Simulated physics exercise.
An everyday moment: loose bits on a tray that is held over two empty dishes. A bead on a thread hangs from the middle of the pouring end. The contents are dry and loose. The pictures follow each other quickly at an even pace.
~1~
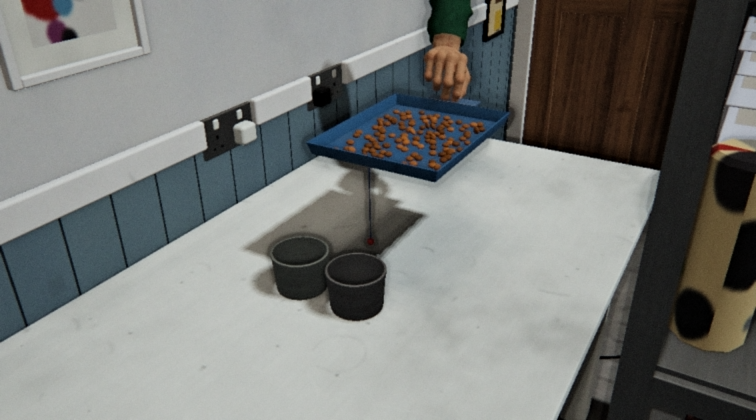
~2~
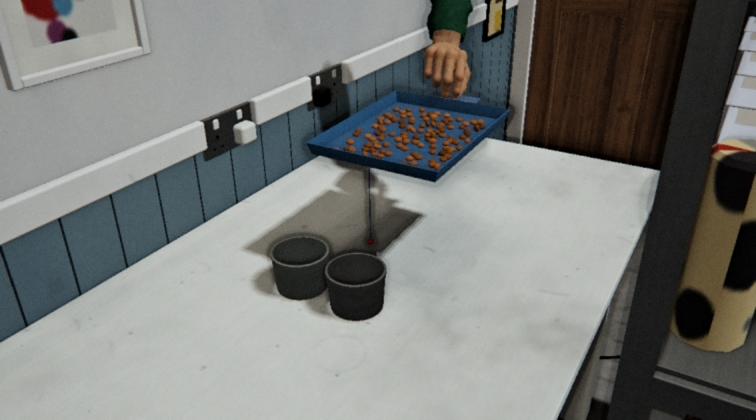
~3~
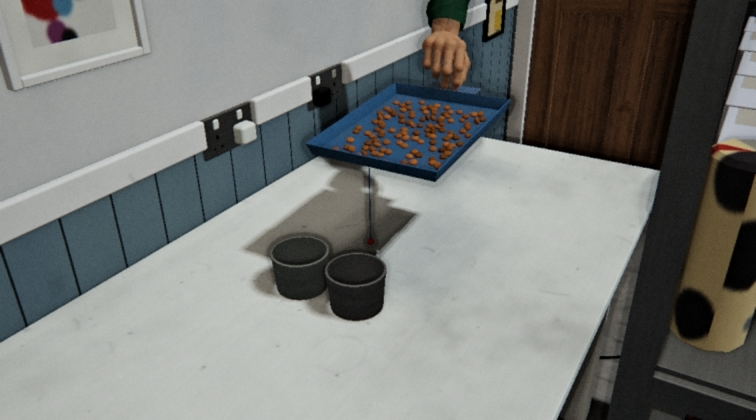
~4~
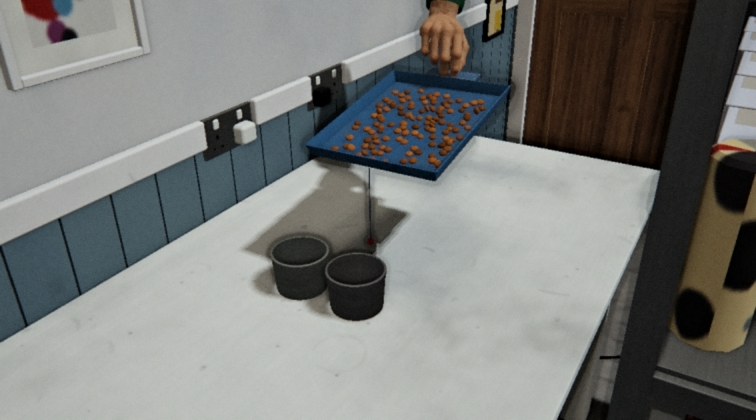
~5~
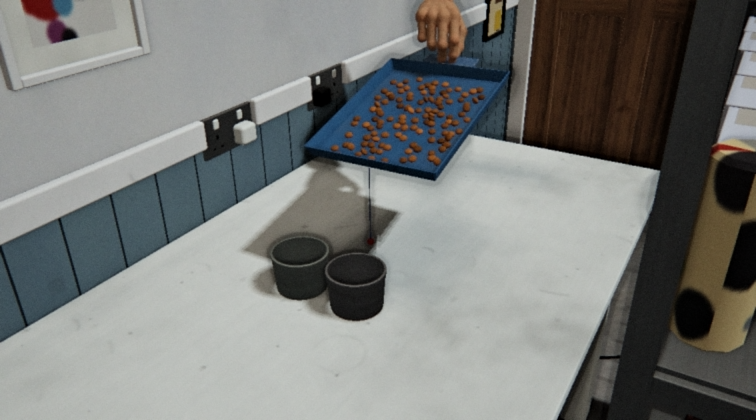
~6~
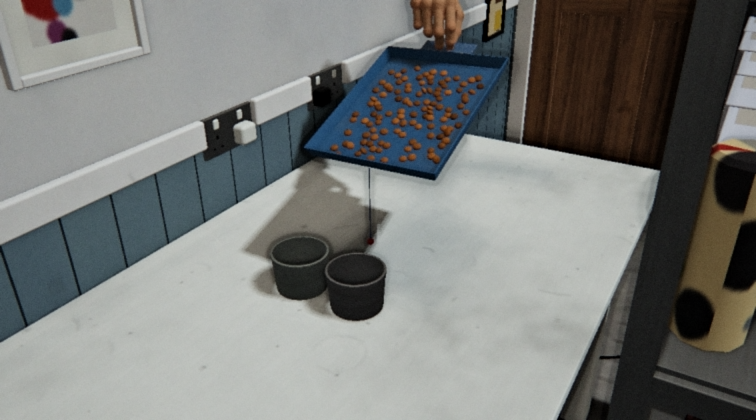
On a white counter by a blue-panelled wall, a hand raised the far end of a blue tray of brown kibble, tilting it gradually toward two empty dark dishes while the bits stayed on it.
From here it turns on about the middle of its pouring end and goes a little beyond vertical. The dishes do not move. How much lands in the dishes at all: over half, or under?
Caught overall: Over half.
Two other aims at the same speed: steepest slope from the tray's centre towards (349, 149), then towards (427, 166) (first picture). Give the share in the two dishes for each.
The first gives 20 %, the second 0 %.
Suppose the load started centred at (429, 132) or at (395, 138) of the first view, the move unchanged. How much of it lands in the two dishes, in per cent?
First some 70, then 70 per cent.
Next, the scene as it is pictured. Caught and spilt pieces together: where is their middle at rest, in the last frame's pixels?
Near (346, 299).
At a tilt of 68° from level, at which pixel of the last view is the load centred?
Roughly at (361, 159).
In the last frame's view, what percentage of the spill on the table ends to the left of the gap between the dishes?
Roughly 30 in a hundred.
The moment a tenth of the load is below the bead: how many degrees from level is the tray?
Roughly 75°.
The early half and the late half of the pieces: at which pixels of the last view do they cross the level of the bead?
Early half (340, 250), late half (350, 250).
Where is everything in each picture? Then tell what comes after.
In the first picture, corners of the pouring end at (312, 142) and (435, 169), level; middle of the load at (416, 139), bits of cat kibble; left dish at (284, 279); right dish at (340, 298); bead on its thread at (371, 241).
In the second picture, corners of the pouring end at (311, 142) and (435, 169), level; middle of the load at (416, 137).
In the third picture, corners of the pouring end at (311, 142) and (435, 169), tipped barely, level across its low end; middle of the load at (416, 133).
In the fourth picture, corners of the pouring end at (310, 143) and (434, 169), tipped a little, level across its low end; middle of the load at (416, 127).
In the fifth picture, corners of the pouring end at (310, 144) and (433, 169), tipped clearly, level across its low end; middle of the load at (415, 121).
In the sixth picture, corners of the pouring end at (309, 145) and (433, 170), tipped clearly, level across its low end; middle of the load at (413, 115); left dish at (284, 279); right dish at (340, 298).
Soon, tray tipped steeply; most on the tray; a small part in the air.
A while on, tray tipped past a quarter turn; a small part on the tray; about a quarter in the right dish; about a quarter in the left dish; a small part outside both; about a third in the air.
Towards the end, tray tipped past a quarter turn; about a third in the right dish; about a third in the left dish; about a quarter outside both.
Finally, tray tipped past a quarter turn; about a third in the right dish; about a third in the left dish; about a quarter outside both.
